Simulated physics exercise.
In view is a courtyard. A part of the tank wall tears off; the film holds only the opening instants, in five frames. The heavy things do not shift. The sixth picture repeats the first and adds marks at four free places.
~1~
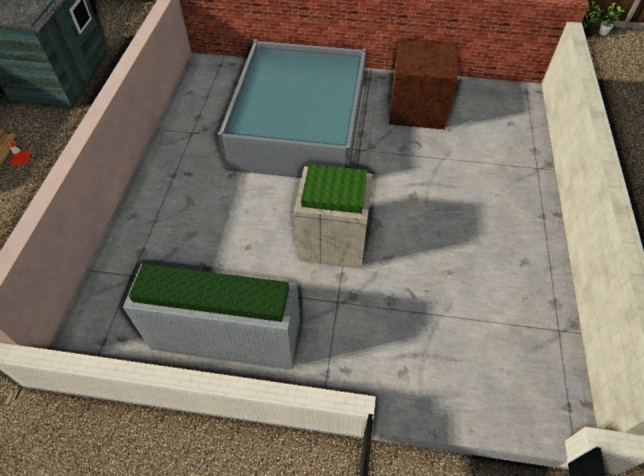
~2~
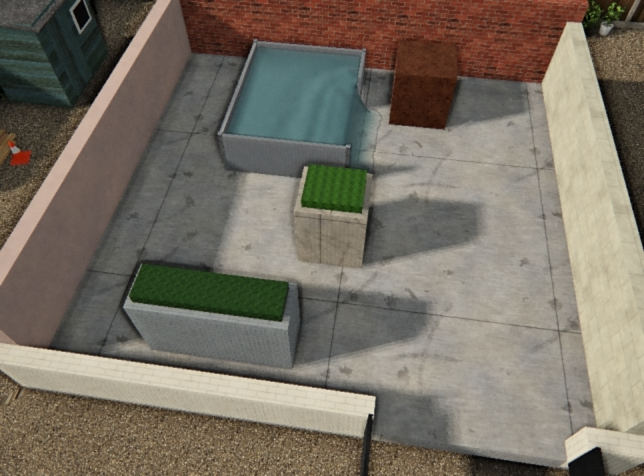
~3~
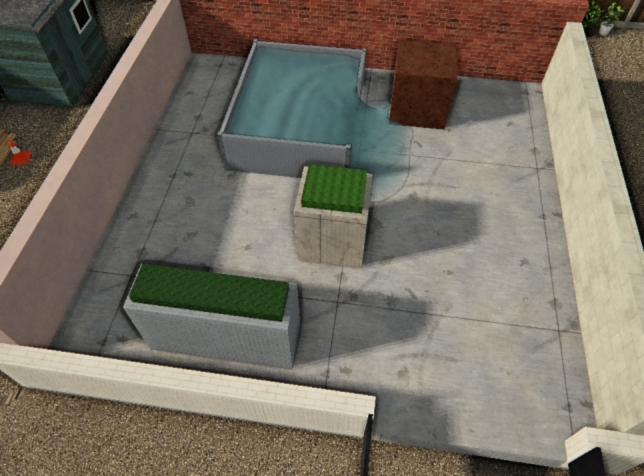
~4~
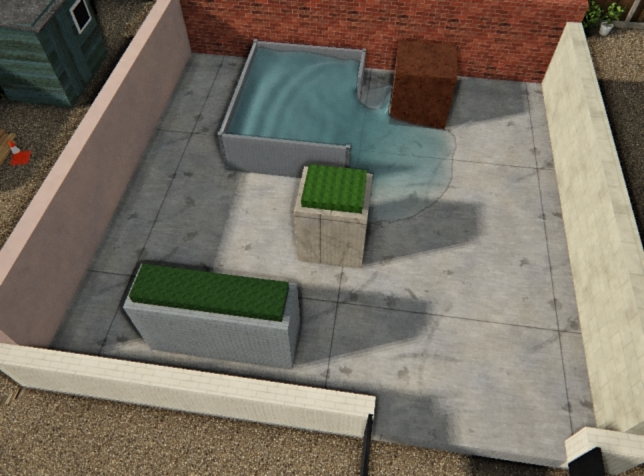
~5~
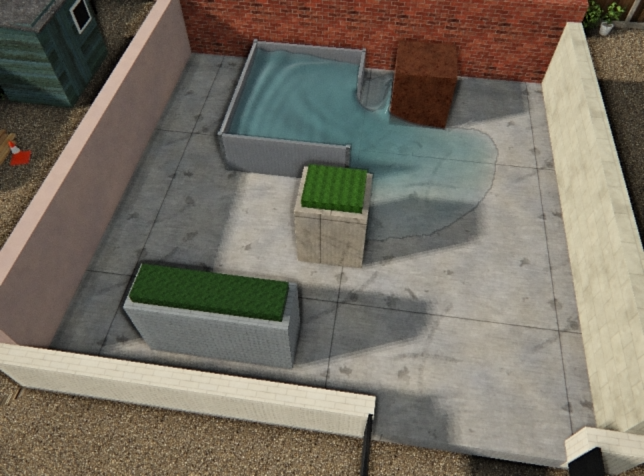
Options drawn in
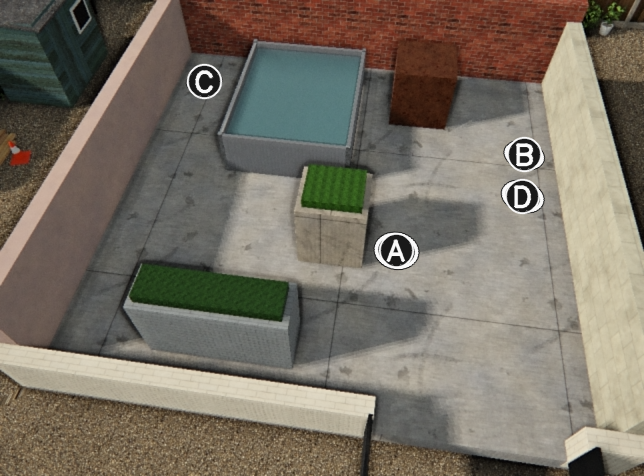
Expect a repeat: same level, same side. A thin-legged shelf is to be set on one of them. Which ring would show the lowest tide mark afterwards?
A.
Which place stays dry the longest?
The answer is C.
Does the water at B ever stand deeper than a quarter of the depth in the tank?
Yes, it does.
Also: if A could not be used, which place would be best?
C.
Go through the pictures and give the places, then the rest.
Tank full, its middle at (298, 93); open gate at (475, 416).
Water covers 2 % of the ground and shows as far out as (371, 111).
Water covers 5 % of the ground and shows as far out as (390, 192).
Water covers 10 % of the ground and shows as far out as (438, 192).
Water covers 15 % of the ground and shows as far out as (491, 146).
On the marked copy, A at (396, 250); B at (524, 154); C at (204, 81); D at (522, 196).
For place A, the water peaks at about 5 % of the depth that stood in the tank.
For place B, the water peaks at about 41 % of the depth that stood in the tank.
For place C, the water peaks at about 13 % of the depth that stood in the tank.
For place D, the water peaks at about 44 % of the depth that stood in the tank.
